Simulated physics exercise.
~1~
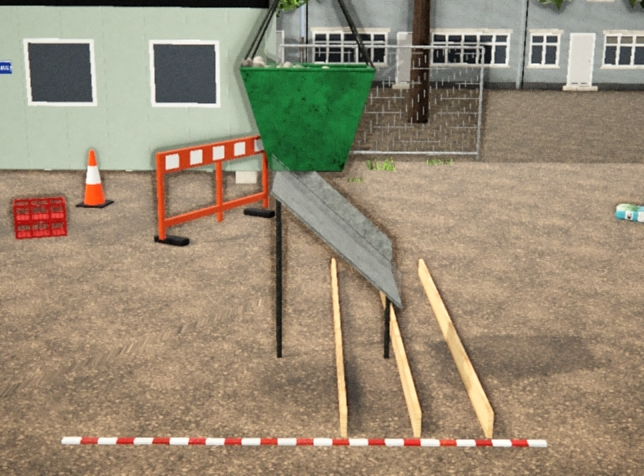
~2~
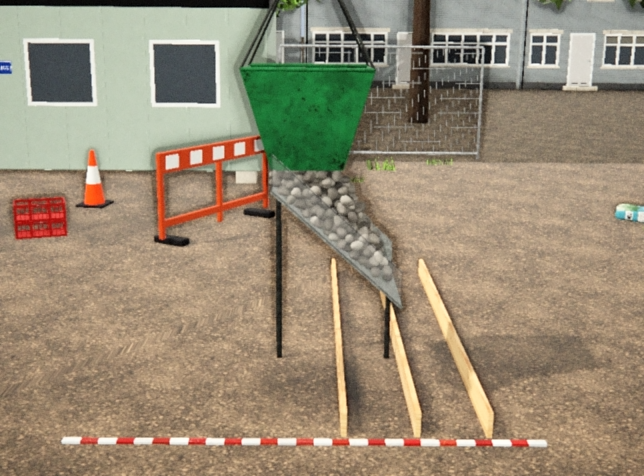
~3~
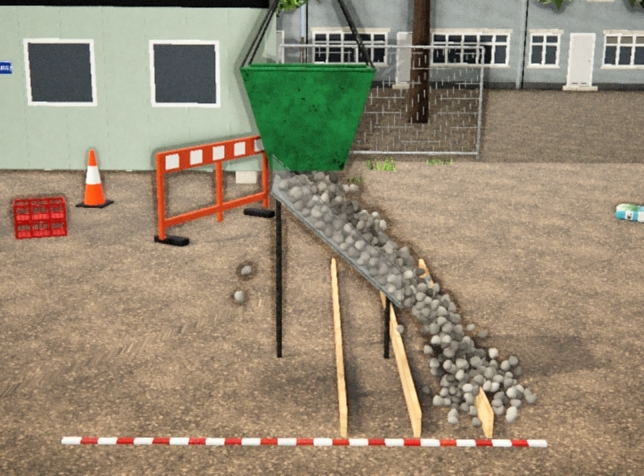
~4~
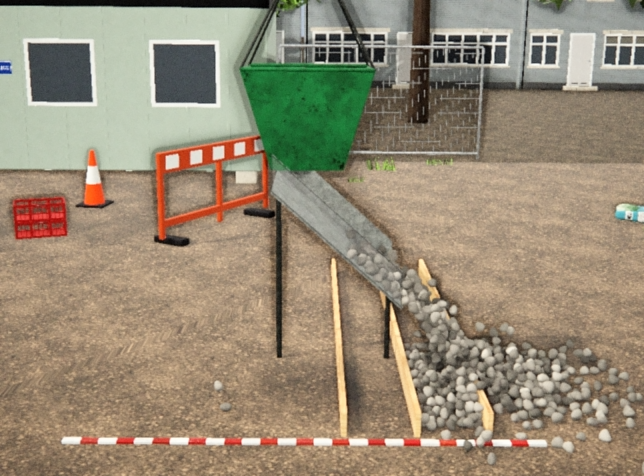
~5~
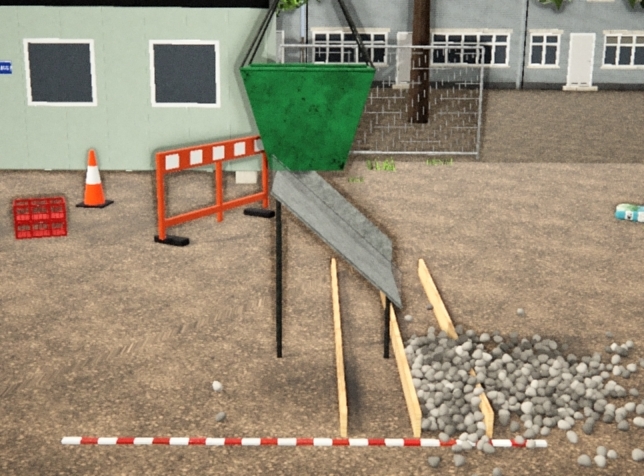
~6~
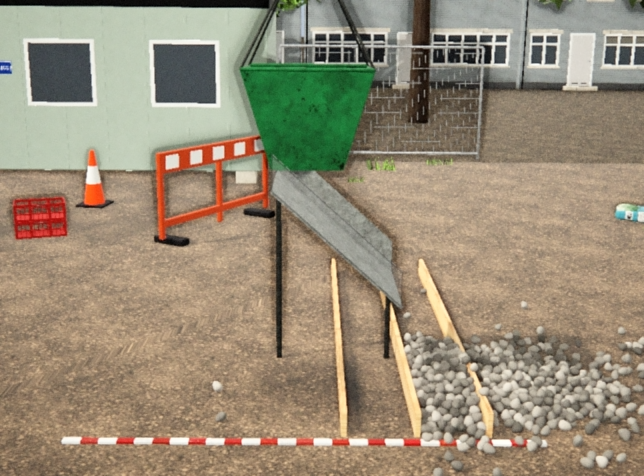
Grey stones pour from a green skip down a steel slope and settle around the right-hand planks.
